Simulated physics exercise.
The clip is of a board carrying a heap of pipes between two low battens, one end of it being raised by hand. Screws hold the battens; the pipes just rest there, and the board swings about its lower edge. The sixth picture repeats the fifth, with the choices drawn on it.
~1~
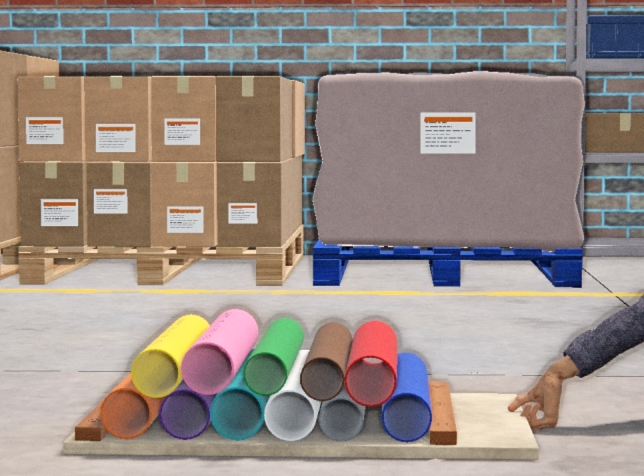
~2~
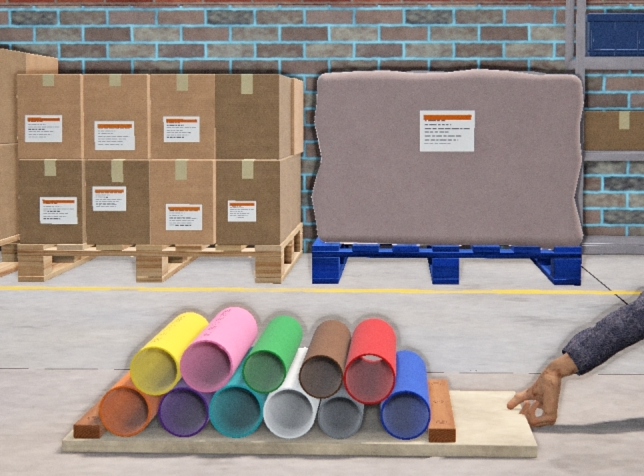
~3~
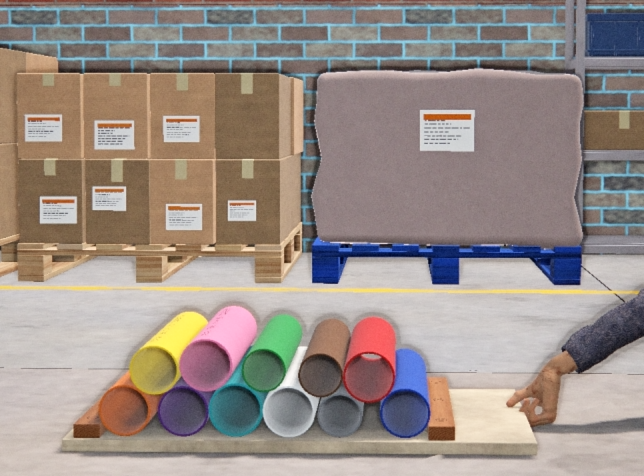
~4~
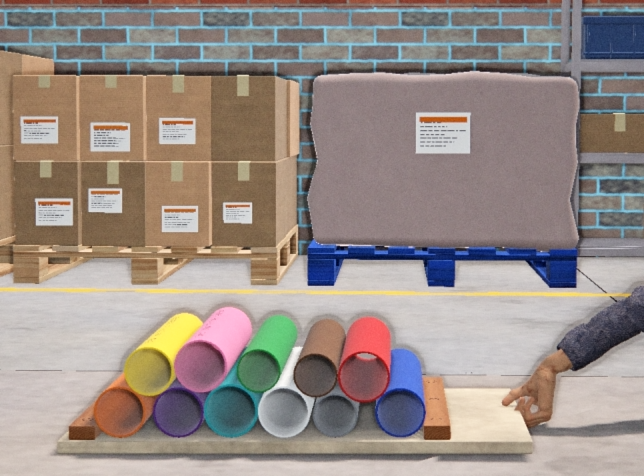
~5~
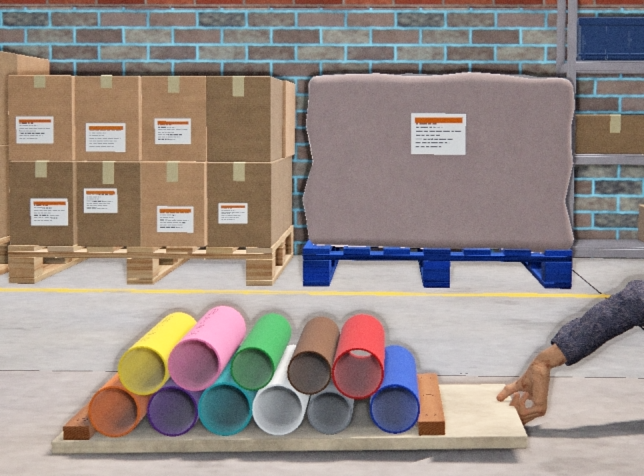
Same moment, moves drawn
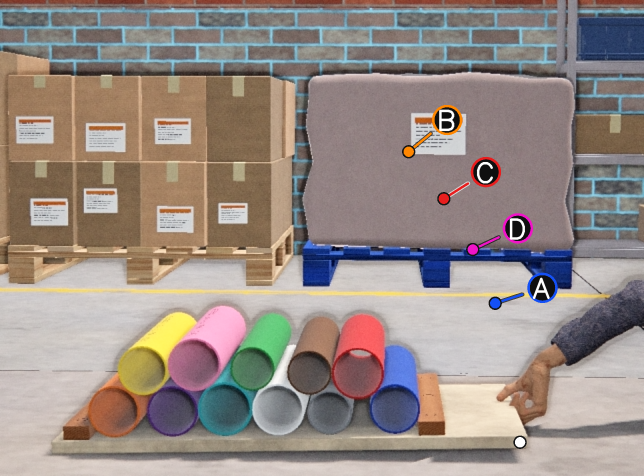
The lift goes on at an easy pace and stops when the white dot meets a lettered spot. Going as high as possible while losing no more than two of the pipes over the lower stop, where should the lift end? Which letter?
The last mark within the limit is D.
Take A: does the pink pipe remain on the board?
Yes.
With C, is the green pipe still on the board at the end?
No, with C.
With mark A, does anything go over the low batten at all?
No.
On the marked copy, A at (495, 303); B at (409, 152); C at (444, 199); D at (473, 250); the white dot at (520, 442).
Following D. Soon after the start, board at 16°.
Later, board at 26°.
In the end, board at 26°, none over the low batten.
As for the rest, A none over the low batten; B eleven over the low batten; C ten over the low batten.
